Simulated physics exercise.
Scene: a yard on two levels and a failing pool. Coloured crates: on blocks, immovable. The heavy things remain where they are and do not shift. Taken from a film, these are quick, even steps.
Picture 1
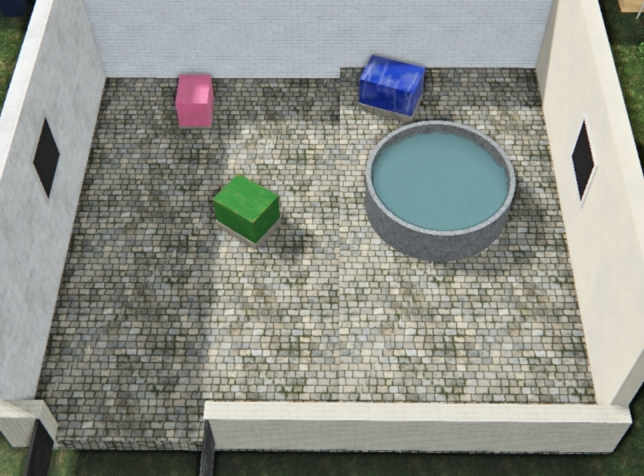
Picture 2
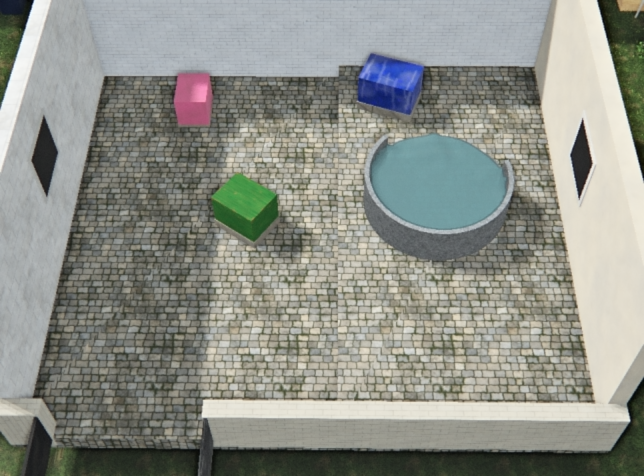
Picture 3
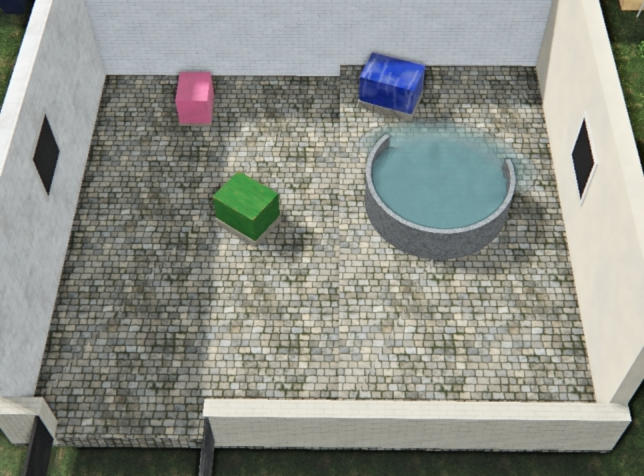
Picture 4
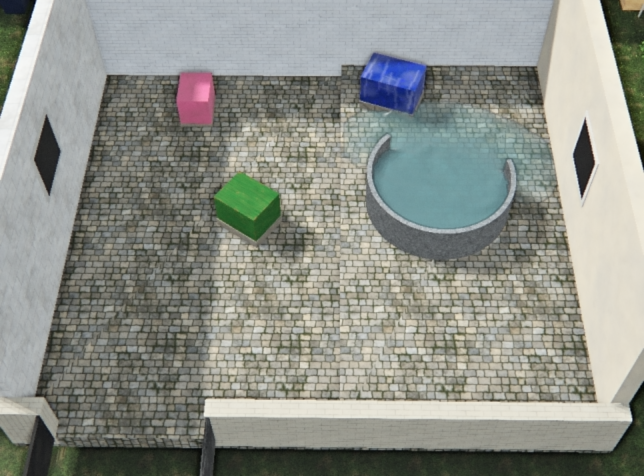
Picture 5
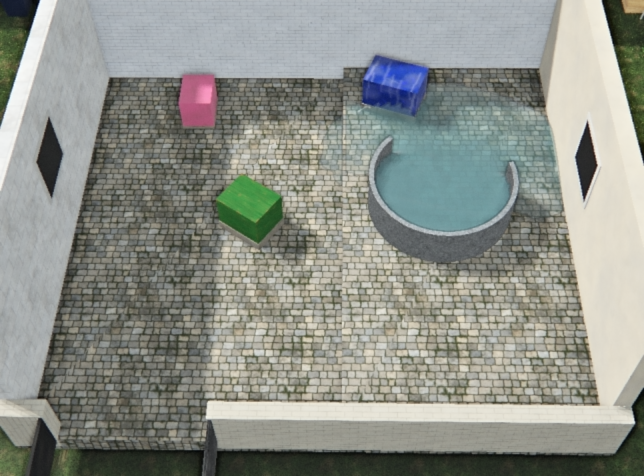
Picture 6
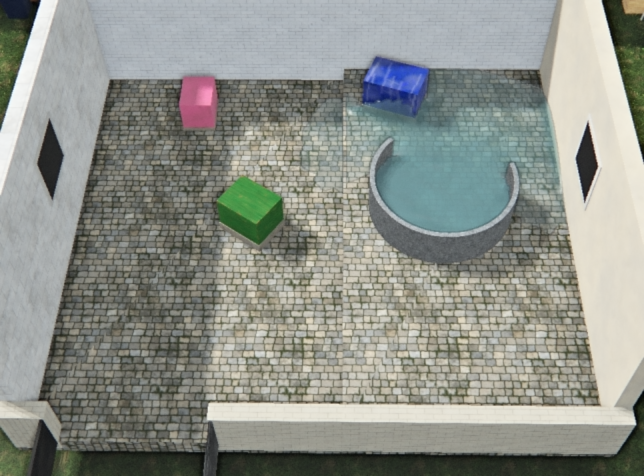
Water sits still in a round grey pool in a walled, cobbled yard with pink, green and blue crates. A gap opens in the pool's far side, and water pours out through it, spreading thinly over the cobbles toward the back wall and around the blue crate.
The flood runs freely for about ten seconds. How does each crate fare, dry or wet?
Outcome: The blue crate will be touched. The green crate will not be touched. The pink crate will be touched.
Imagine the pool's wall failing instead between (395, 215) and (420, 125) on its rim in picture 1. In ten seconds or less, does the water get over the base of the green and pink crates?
Note: Green crate is overtopped; pink crate is overtopped.
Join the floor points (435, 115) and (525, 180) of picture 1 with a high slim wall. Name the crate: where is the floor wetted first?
First comes the blue crate.
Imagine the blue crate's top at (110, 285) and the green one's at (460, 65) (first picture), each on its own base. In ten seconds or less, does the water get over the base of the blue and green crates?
First blue: It keeps clear; then green: It is dampened.
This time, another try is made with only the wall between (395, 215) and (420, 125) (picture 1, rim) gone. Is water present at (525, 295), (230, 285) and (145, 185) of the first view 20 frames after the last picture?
So it's nothing at the first, liquid at the second and liquid at the third.
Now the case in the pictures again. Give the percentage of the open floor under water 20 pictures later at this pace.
My estimate is near 40 per cent.
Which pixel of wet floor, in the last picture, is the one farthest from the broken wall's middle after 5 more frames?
Approximate pixel: (259, 80).
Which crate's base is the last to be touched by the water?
Clearly the crate marked green.
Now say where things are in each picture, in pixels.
Still water in the pool at (440, 179), in the first picture.
The front is at a hidden place, out from the gap on the pool's far side, in the second picture.
Water pours out on the pool's far side and has run to (364, 145), in the third picture.
The front is at (347, 134), out from the gap on the pool's far side, in the fourth picture.
The front is at (335, 129), out from the gap on the pool's far side, in the fifth picture.
The front is at (311, 127), out from the gap on the pool's far side, in the sixth picture.
A moment on, water covers 20 % of the floor; the blue crate water round its plinth, the green crate not reached, the pink crate not reached.
Next, water covers 30 % of the floor; the blue crate water round its plinth, the green crate not reached, the pink crate water round its plinth.
Then, water covers 40 % of the floor; the blue crate water round its plinth, the green crate water round its plinth, the pink crate water round its plinth.
Later, water covers 65 % of the floor; the blue crate water round its plinth, the green crate water round its plinth, the pink crate water round its plinth.
In the end, water covers 95 % of the floor; the blue crate was topped, the green crate stayed above the water, the pink crate was topped.
